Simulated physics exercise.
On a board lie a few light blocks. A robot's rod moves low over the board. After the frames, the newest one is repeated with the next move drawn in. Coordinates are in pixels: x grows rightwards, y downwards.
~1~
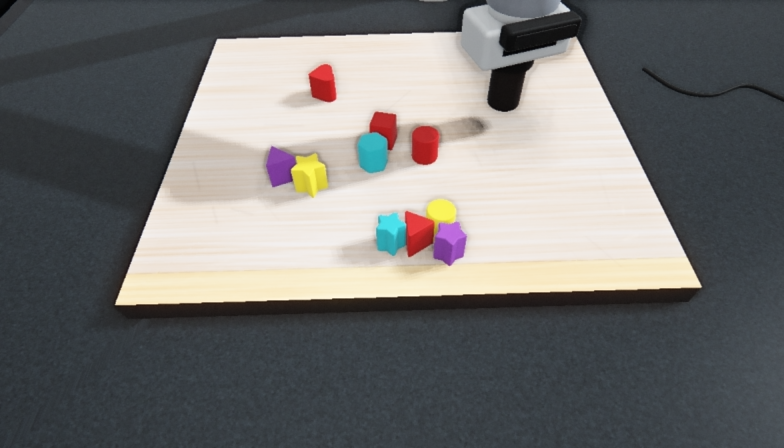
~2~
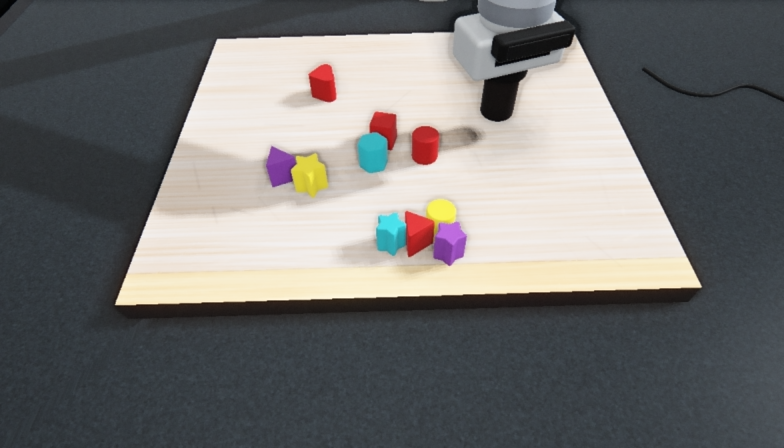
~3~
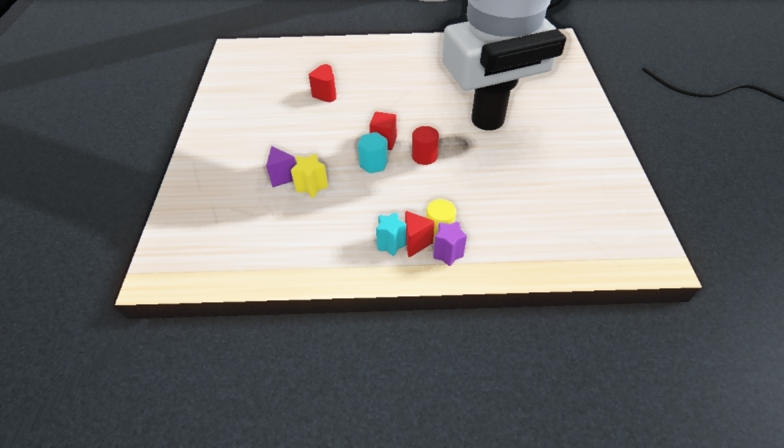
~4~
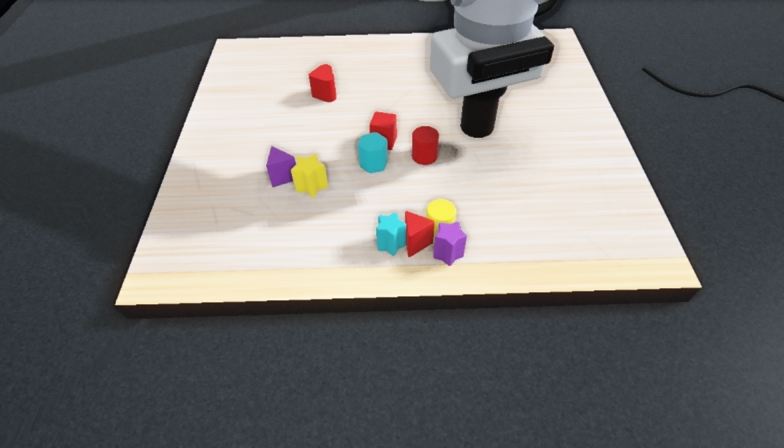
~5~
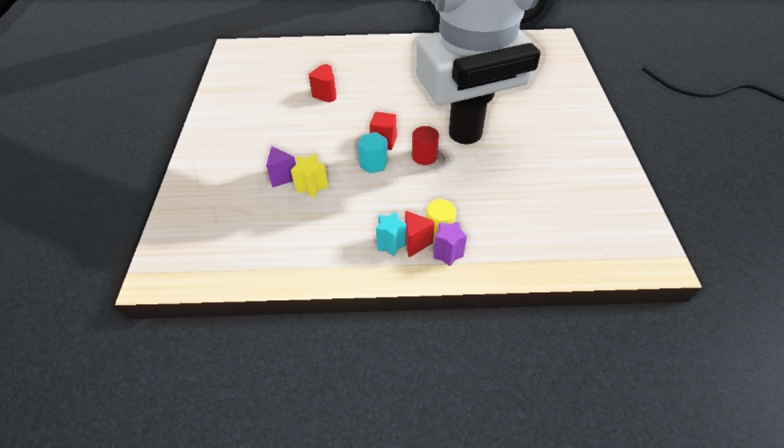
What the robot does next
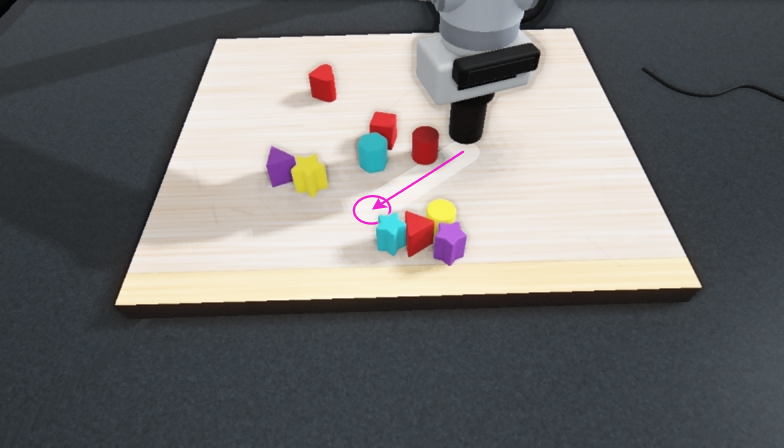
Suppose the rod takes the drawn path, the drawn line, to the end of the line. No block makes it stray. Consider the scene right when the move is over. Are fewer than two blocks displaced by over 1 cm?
It seems so.
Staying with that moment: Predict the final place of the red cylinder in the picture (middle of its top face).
About (403, 139).
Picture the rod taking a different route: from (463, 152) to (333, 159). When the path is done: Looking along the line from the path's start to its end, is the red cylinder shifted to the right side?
Final answer: No.
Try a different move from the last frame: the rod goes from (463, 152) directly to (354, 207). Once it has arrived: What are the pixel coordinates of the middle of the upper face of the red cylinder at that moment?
Around (393, 138).
Path on the board, straight from (463, 152) to (372, 210).
On the path given first. One third of the way, rod at (436, 153); red cylinder at (409, 137).
Two thirds of the way, rod at (405, 172); red cylinder at (403, 139).
At the end, rod at (371, 193); turquoise star block in place; red cylinder at (403, 139).
